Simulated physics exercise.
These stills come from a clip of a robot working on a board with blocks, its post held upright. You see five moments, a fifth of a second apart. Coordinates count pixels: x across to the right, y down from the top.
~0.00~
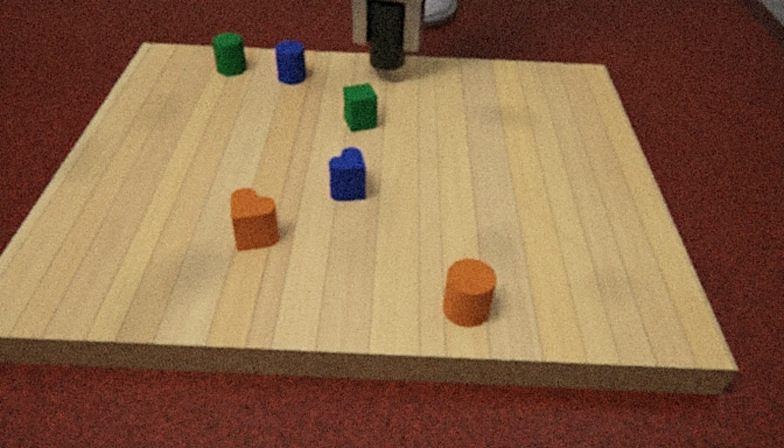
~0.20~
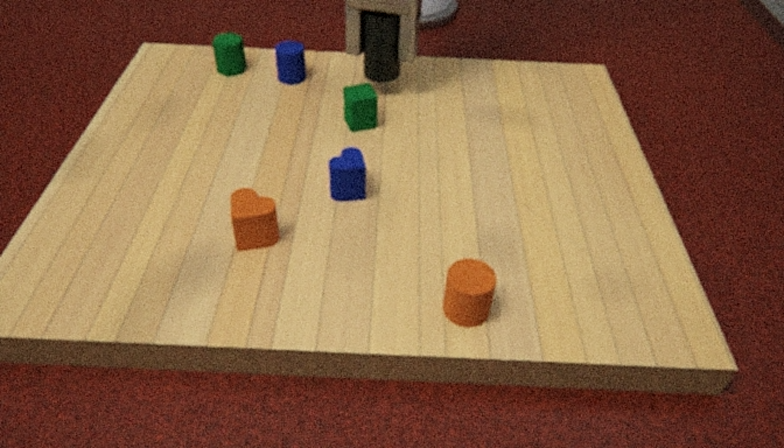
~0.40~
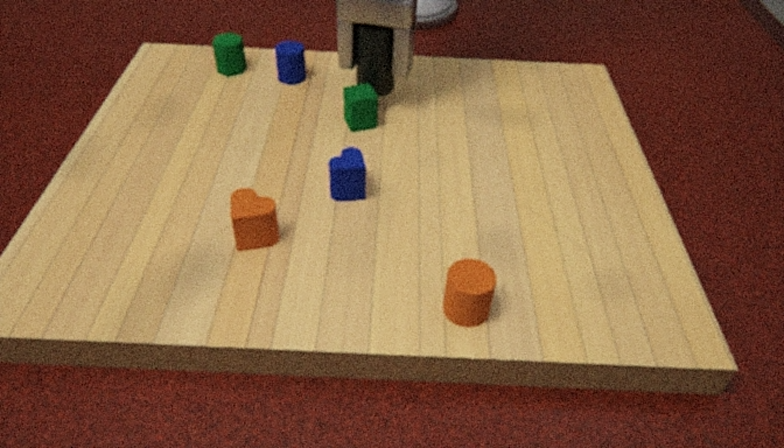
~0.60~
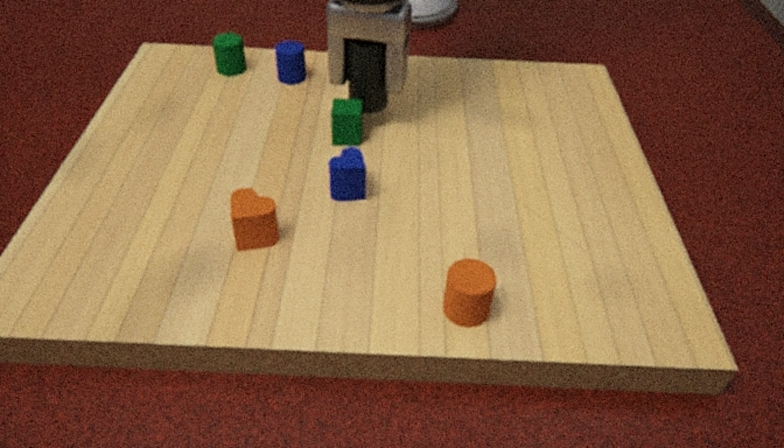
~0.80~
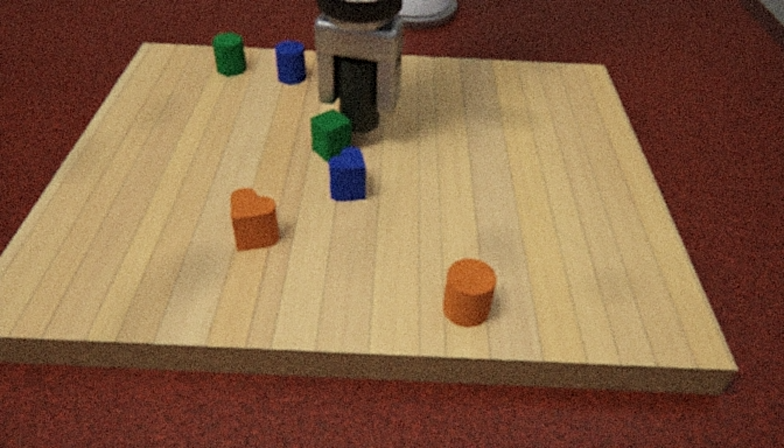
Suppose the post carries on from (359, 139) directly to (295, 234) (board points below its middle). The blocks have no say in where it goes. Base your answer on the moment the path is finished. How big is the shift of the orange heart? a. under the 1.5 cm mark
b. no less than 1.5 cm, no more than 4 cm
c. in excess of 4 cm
Correct choice: A.
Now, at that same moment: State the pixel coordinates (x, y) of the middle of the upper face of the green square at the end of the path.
It comes to (295, 139).
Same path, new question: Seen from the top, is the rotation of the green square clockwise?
The answer is yes.
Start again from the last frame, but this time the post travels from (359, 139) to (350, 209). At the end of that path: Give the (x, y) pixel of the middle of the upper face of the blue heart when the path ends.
I predict (334, 204).
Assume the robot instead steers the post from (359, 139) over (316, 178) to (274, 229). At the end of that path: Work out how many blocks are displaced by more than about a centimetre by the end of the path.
Of all the blocks, two travel more than a centimetre.
The first path, step by step. One third of the way, post at (340, 151); green square at (300, 137), turned 45° clockwise.
Two thirds of the way, post at (318, 182); green square at (295, 139), turned 60° clockwise; blue heart at (349, 187), turned 60° anticlockwise.
At the end, post at (293, 217); orange heart at (243, 206), turned 20° clockwise; green square at (295, 139), turned 60° clockwise; blue heart at (348, 194), turned 100° anticlockwise.
